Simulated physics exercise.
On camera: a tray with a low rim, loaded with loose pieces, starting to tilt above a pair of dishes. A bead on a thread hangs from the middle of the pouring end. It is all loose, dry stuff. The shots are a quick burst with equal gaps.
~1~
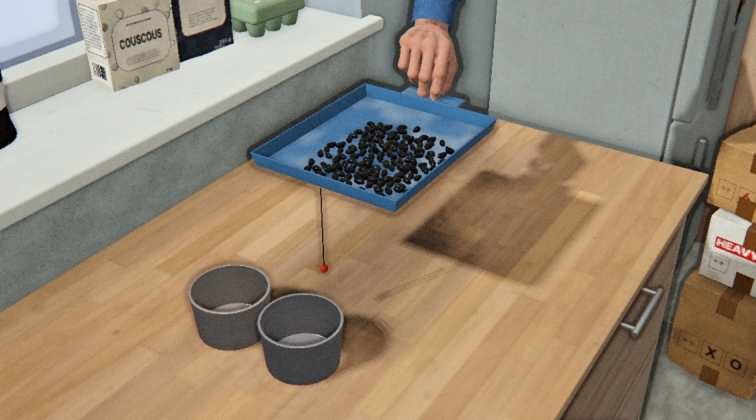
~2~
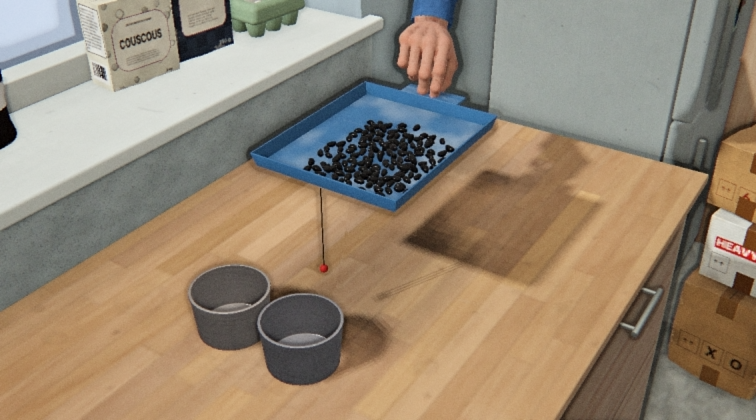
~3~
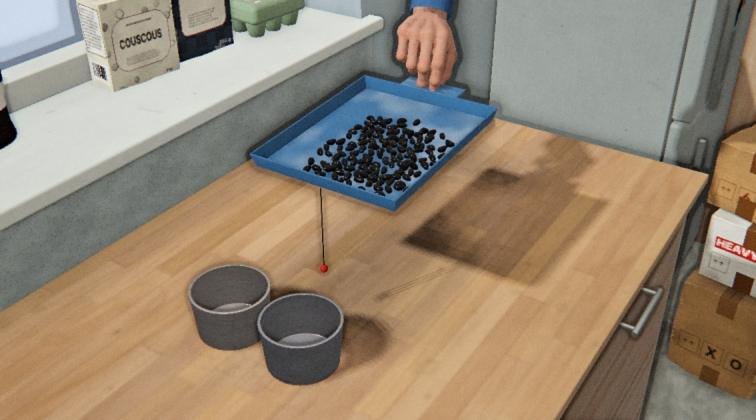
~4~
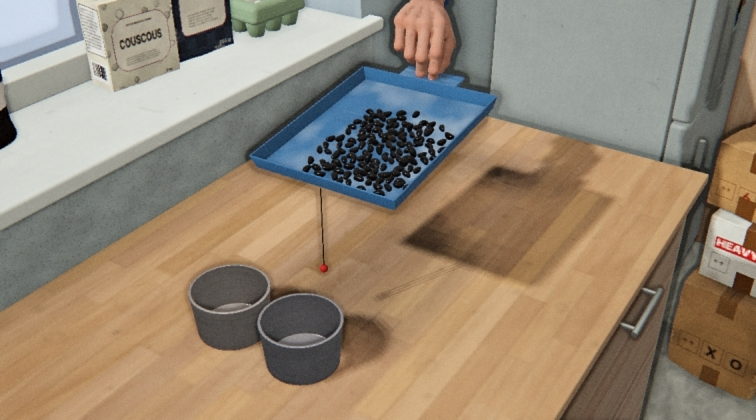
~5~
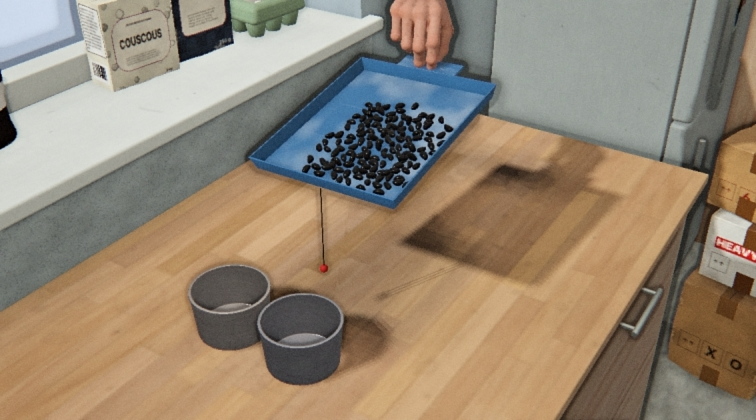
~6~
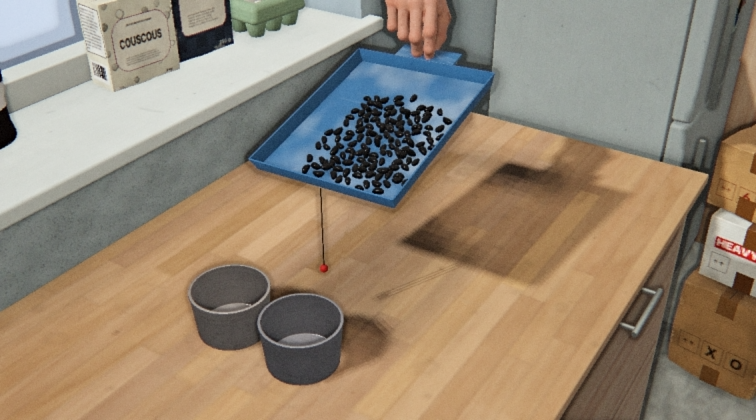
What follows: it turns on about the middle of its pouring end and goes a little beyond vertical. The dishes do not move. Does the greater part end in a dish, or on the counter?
Together they catch more than half.
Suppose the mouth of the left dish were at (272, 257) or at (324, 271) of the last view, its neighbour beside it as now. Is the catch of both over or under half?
In turn: Under half; less than half.
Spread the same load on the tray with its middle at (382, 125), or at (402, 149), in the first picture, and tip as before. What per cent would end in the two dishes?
Roughly 40 per cent, and 50 per cent.
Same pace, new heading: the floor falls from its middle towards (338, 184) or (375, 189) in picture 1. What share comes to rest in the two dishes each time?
Near 50 % and 10 %.
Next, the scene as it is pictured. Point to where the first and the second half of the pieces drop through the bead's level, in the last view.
Around (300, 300) and then (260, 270).
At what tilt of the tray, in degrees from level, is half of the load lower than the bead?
Around 115° of tilt.
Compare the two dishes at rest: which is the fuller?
That is the dish on the right.
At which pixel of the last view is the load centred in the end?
At about (288, 344).
Shortly afterwards, tray tipped steeply; all but a few on the tray; only a few in the air.
Next, tray tipped right over; all but a few on the tray; only a few in the right dish.
Some moments later, tray tipped past a quarter turn; near half in the right dish; near a quarter in the left dish; near a third outside both.
In the end, tray tipped past a quarter turn; near half in the right dish; near a quarter in the left dish; near a third outside both.
